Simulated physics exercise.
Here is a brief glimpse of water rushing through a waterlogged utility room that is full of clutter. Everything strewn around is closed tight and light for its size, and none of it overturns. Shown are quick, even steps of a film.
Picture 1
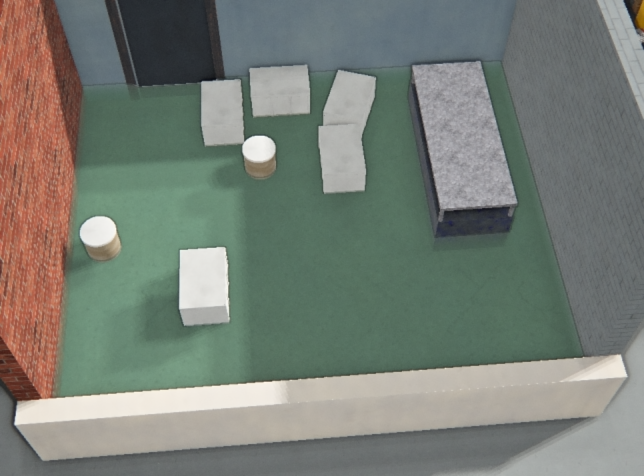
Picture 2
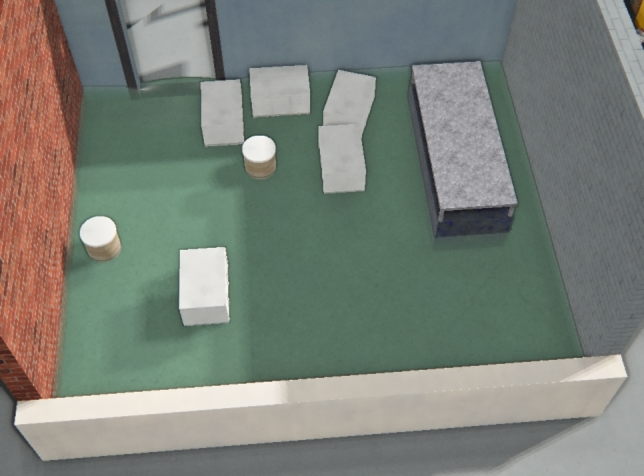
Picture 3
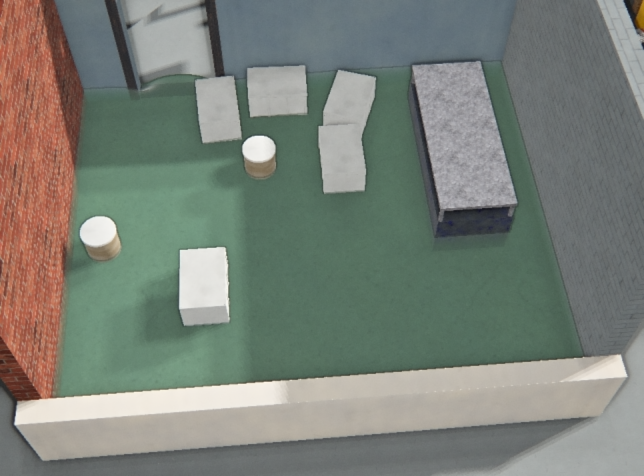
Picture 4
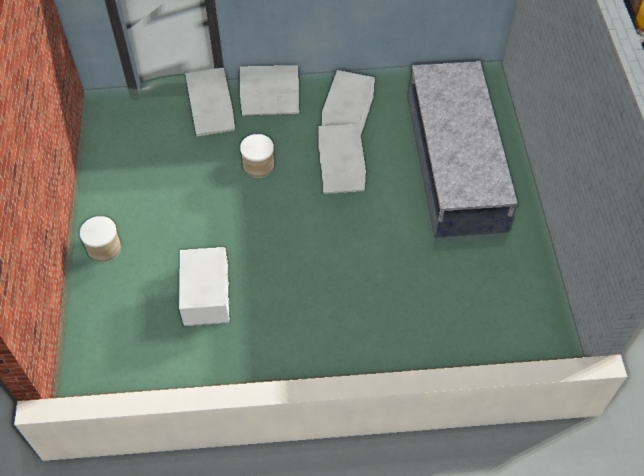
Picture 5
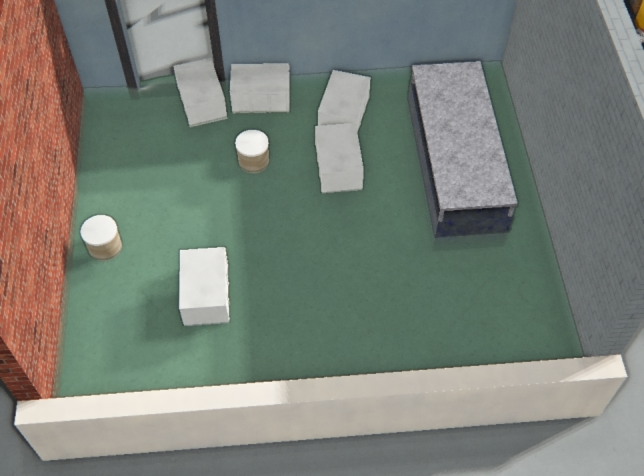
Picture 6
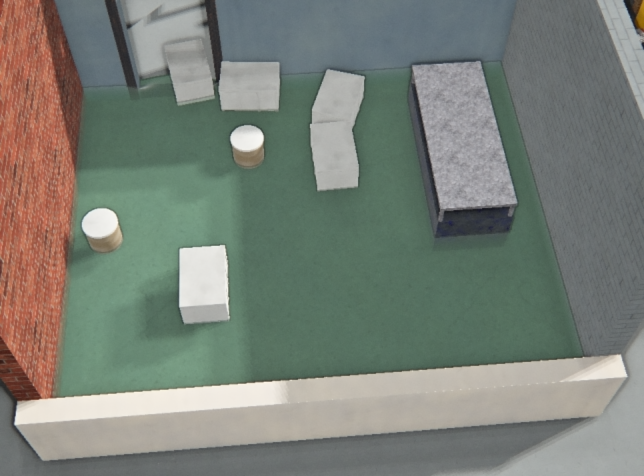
In a flooded utility room, the dark door turns pale, then crates drift left.
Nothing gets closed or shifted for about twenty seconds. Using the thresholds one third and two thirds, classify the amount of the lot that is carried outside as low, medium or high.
High - two thirds or more.
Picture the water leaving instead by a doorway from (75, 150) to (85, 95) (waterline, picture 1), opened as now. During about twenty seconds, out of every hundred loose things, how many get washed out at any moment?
About 70 %.
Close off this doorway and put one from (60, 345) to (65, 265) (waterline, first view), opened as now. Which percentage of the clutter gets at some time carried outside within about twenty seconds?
Fraction out: Near 40 %.
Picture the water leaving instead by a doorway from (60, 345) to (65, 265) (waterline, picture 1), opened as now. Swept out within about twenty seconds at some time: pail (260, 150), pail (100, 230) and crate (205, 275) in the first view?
Answer, item by item: Lost, lost, lost.
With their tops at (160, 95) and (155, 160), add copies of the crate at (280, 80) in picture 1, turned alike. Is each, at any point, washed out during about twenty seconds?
Well, the first one ends up flushed out, and the second one ends up flushed out.
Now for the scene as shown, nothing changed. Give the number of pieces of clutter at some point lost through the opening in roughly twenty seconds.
It totals 6.
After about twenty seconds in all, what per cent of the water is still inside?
52 %.
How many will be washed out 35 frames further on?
I make it 6.
A moment on, 2 of 7 are out; 5 afloat.
Next, 3 of 7 are out; 4 afloat.
Later, 6 of 7 are out; 1 afloat.
In the end, 6 of 7 are out; 1 afloat.
